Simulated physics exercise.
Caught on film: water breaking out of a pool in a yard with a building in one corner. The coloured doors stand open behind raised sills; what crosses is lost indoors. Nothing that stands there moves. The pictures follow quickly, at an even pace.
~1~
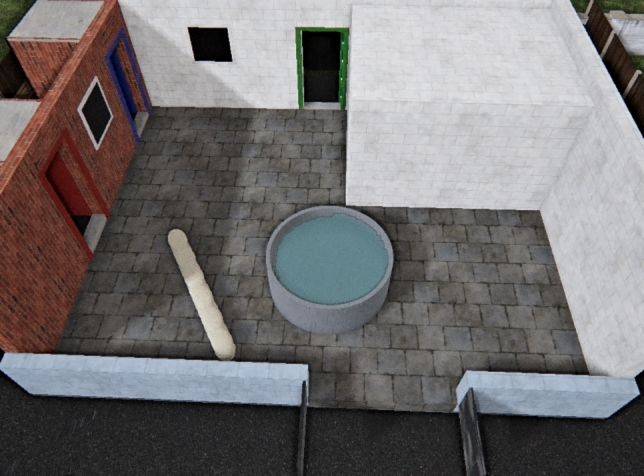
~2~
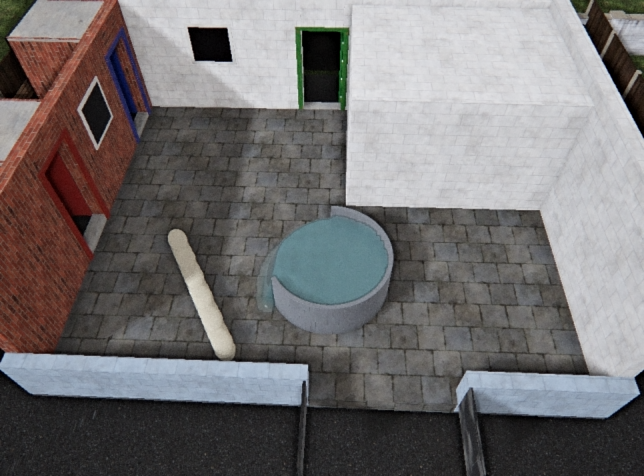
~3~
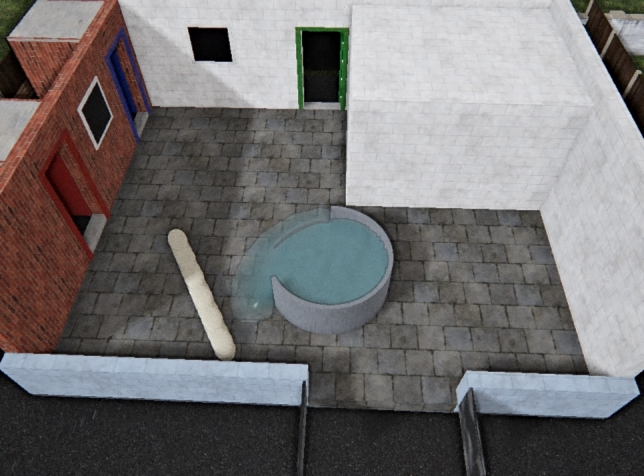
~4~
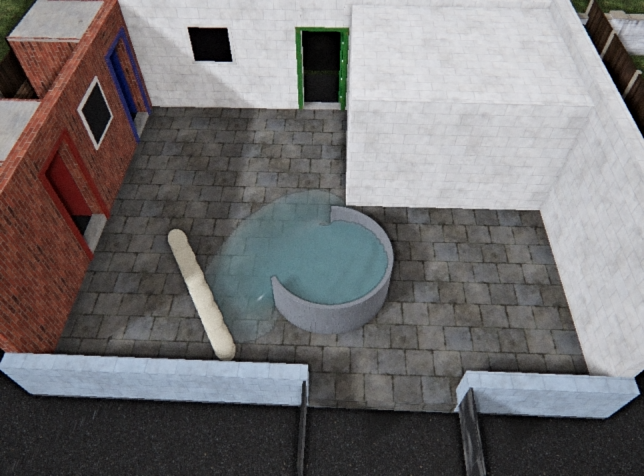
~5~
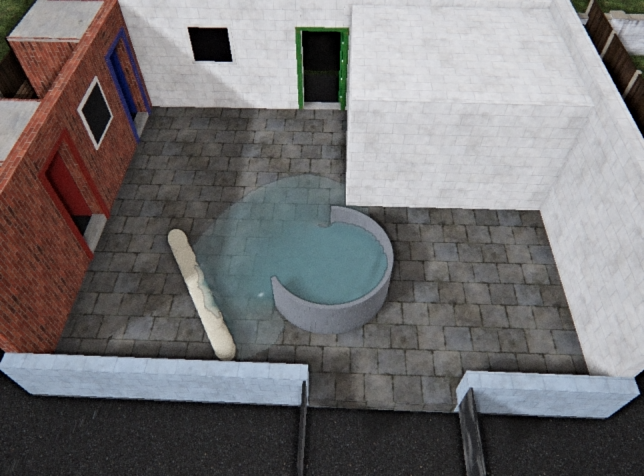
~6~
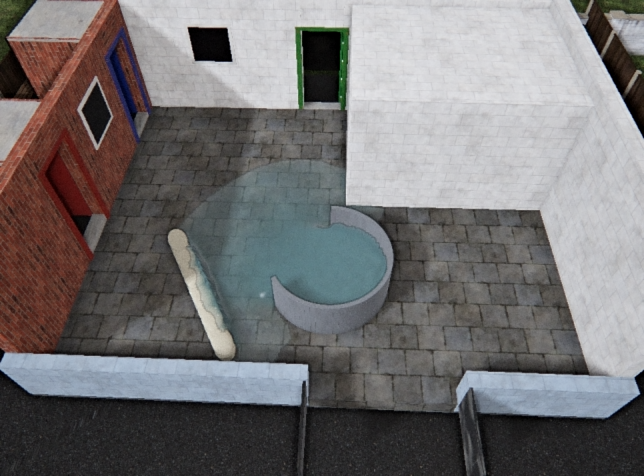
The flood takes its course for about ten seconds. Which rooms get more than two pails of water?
In the end: The green door lets in a lot; the blue door lets in a lot; the red door admits no more than that.
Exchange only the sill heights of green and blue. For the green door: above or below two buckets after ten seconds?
My reading: Green holds.
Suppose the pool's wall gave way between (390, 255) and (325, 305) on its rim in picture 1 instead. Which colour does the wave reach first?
First comes the door marked red.
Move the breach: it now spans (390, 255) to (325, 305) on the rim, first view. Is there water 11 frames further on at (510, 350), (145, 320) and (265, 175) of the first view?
In turn: Under water, clear, clear.
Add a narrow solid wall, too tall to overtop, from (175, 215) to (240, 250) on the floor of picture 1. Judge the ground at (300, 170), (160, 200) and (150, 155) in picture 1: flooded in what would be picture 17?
In that order: Flooded, under water, awash.
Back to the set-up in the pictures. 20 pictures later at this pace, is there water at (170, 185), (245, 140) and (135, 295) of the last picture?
As listed: Wet, wet, clear.
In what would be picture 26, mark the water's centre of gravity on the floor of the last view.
Around (221, 185).
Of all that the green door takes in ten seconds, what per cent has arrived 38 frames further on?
Close to 45 %.
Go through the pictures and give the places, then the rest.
The pool at (329, 256) is whole and still, in the first frame.
The front is at (267, 309), out from the gap at (283, 250), in the second frame.
Water pours out at (283, 251) and has run to (242, 317), in the third frame.
Water pours out at (283, 252) and has run to (232, 336), in the fourth frame.
The front is at (325, 180), out from the gap at (283, 252), in the fifth frame.
The front is at (321, 164), out from the gap at (283, 253), in the sixth frame.
A moment on, water covers 45 % of the floor; the green door not reached, the blue door not reached, the red door not reached.
Next, water covers 50 % of the floor; the green door under two buckets in, the blue door under two buckets in, the red door wet at the sill, nothing in.
Then, water covers 55 % of the floor; the green door over two buckets in, the blue door far over two buckets in, the red door wet at the sill, nothing in.
Later, water covers 65 % of the floor; the green door over two buckets in, the blue door far over two buckets in, the red door wet at the sill, nothing in.
In the end, water covers 70 % of the floor; the green door far over two buckets in, the blue door far over two buckets in, the red door wet at the sill, nothing in.
